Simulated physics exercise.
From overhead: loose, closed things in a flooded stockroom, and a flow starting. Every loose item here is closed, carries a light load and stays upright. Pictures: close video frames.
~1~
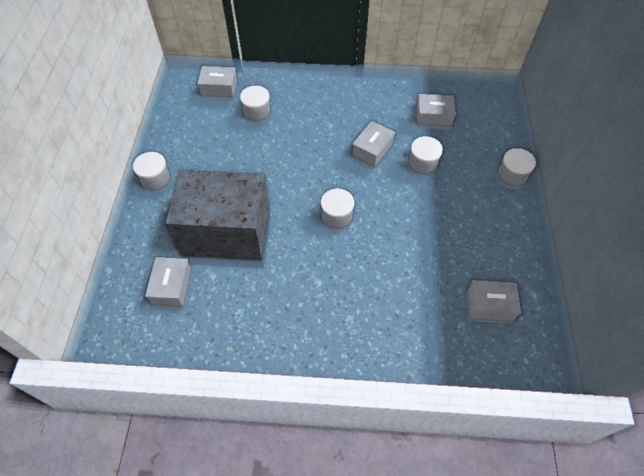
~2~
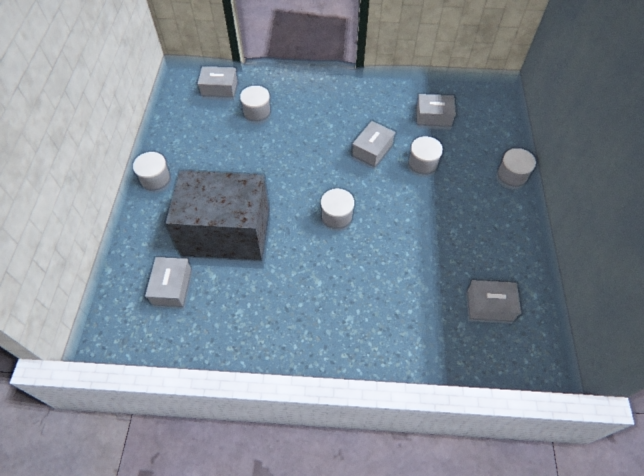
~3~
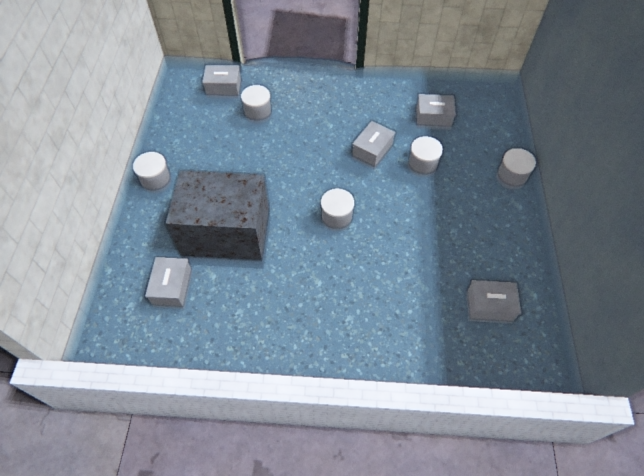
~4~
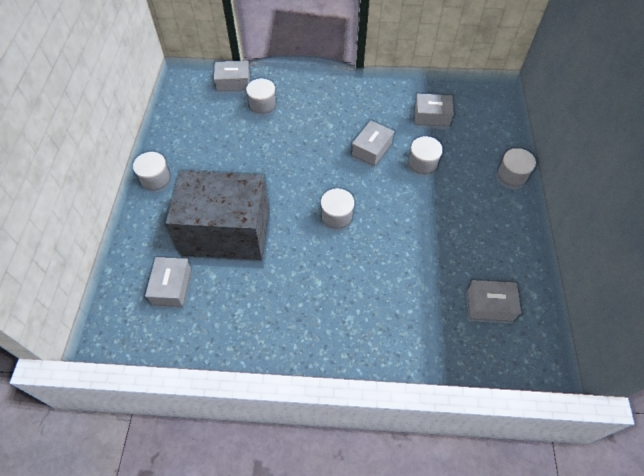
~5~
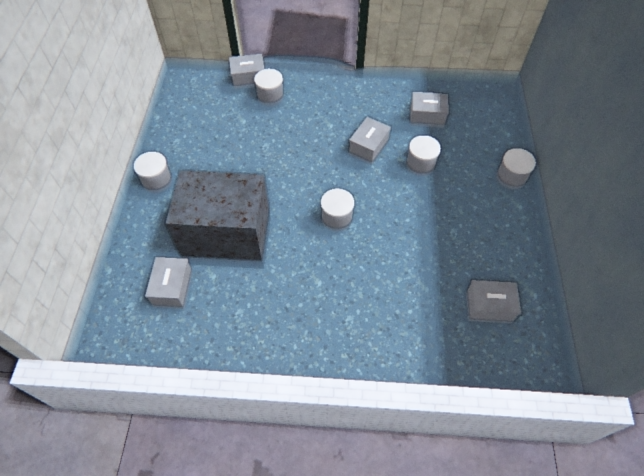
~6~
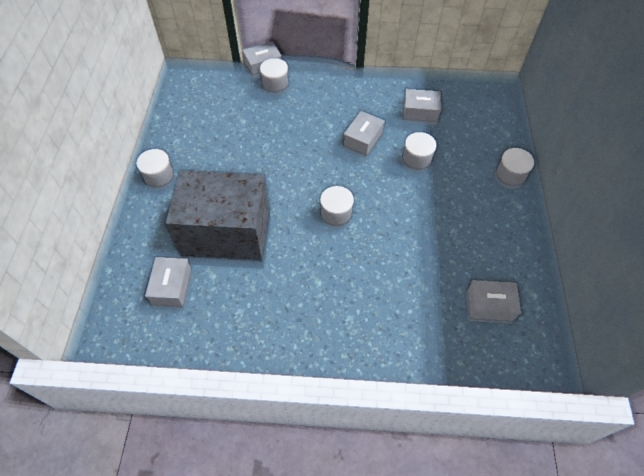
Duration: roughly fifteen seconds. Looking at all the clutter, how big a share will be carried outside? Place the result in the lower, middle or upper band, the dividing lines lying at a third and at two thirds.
Upper band.
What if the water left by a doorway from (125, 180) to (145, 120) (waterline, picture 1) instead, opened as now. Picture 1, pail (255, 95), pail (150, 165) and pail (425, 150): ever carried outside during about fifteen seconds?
Each in turn: Exits, exits, never leaves.
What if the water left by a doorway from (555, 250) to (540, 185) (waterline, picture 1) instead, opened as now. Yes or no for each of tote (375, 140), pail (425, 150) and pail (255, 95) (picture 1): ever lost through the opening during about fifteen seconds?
Taking each in turn, I'd say carried off, carried off and stuck within.
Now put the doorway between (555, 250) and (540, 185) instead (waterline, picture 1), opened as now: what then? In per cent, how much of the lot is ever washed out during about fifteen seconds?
Result: 50 per cent.
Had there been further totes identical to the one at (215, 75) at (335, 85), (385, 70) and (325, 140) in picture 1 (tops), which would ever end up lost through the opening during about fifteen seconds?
Copy one leaves the room, copy two leaves the room, copy three leaves the room.
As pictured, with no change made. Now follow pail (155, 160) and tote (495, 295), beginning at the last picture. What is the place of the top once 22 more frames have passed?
I'd expect them about (230, 66) and (467, 241).
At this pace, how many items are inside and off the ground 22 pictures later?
By my reckoning the number comes out at 4.
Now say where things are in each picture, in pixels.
In the first picture, a tote at (217, 76), afloat; a pail at (255, 96) floats; 0 of 10 have shifted.
In the second picture, a tote at (217, 76) floats; a pail at (255, 96) floats; 0 of 10 have shifted.
In the third picture, a tote at (221, 74), afloat, close to its start; a pail at (256, 95), afloat, close to its start; 1 of 10 have shifted.
In the fourth picture, a tote at (231, 70), afloat, close to its start; a pail at (261, 89), afloat, close to its start; 2 of 10 have shifted.
In the fifth picture, a tote at (247, 64) floats, a stride from its start; a pail at (269, 78) floats, a stride from its start; 4 of 10 have shifted.
In the sixth picture, a tote at (262, 53) floats, a stride from its start; a pail at (274, 68), afloat, a stride from its start; 6 of 10 have shifted.
A moment on, 2 of 10 are out; 8 afloat.
Next, 4 of 10 are out; 6 afloat.
Later, 6 of 10 are out; 4 afloat.
In the end, 7 of 10 are out; 3 afloat.
